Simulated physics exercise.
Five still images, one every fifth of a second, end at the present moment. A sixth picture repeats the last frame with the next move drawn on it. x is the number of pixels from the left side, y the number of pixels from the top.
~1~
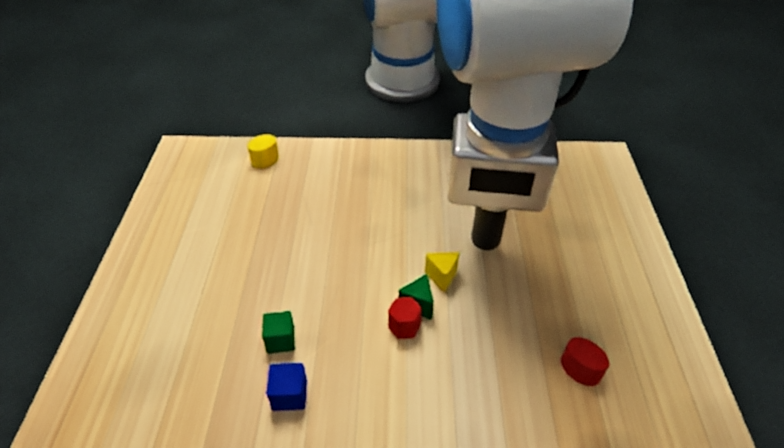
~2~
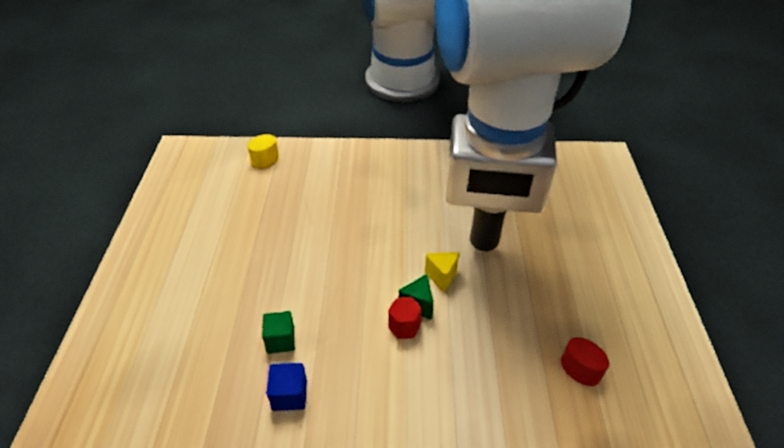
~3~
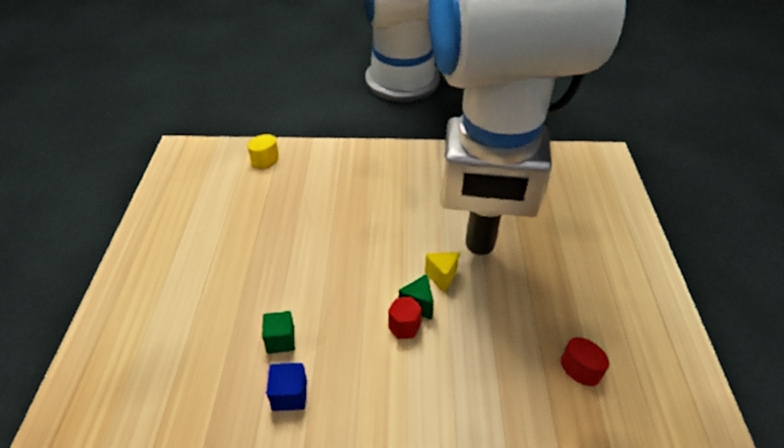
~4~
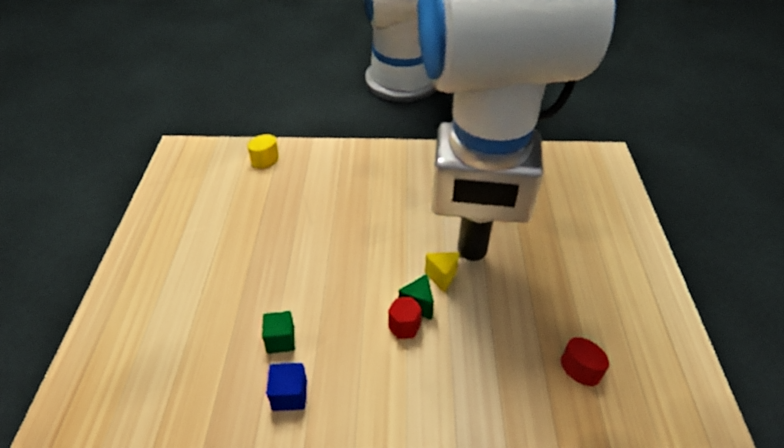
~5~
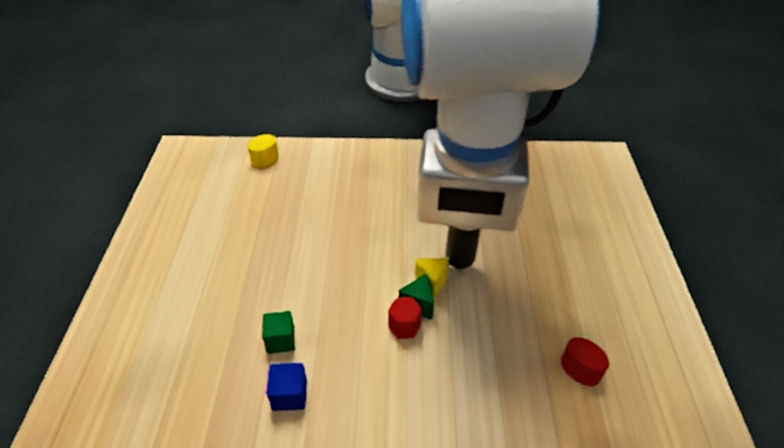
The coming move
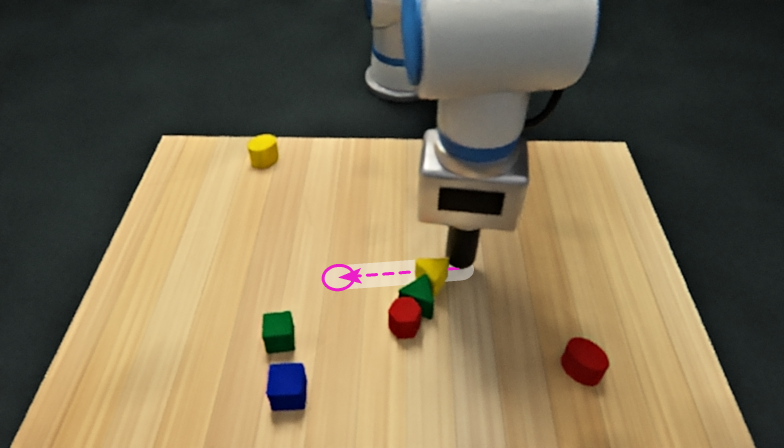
A white and blue robot arm lowered its dark tool slowly down and to the left across a wooden table, then nudged the yellow triangular piece slightly left beside the green triangle and red hexagonal block.
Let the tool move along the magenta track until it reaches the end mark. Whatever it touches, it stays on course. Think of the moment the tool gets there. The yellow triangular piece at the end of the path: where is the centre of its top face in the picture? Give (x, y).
At the end it should sit near (366, 279).
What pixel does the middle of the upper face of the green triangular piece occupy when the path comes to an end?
Most likely (393, 298).
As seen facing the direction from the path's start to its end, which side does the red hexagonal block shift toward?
It's pushed left.
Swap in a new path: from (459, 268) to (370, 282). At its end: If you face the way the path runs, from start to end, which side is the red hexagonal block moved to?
Facing from start to end, it will go to the left.
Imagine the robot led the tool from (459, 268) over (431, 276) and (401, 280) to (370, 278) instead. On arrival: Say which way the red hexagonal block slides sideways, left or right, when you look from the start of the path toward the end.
My answer: Left.
The drawn path runs in a line from (459, 268) to (338, 277).
The first path, step by step. One third of the way, tool (420, 261); red hexagonal block (401, 320), turned 20° anticlockwise; green triangular piece (399, 297), turned 50° anticlockwise; yellow triangular piece (396, 274), turned 25° anticlockwise.
Two thirds of the way, tool (378, 264); red hexagonal block (401, 322), turned 30° anticlockwise; green triangular piece (393, 298), turned 65° anticlockwise; yellow triangular piece (371, 278), turned 105° anticlockwise.
At the end, tool (337, 267); green square block not moved; red hexagonal block (401, 322), turned 30° anticlockwise; green triangular piece (393, 298), turned 65° anticlockwise; yellow triangular piece (366, 279), turned 125° anticlockwise.
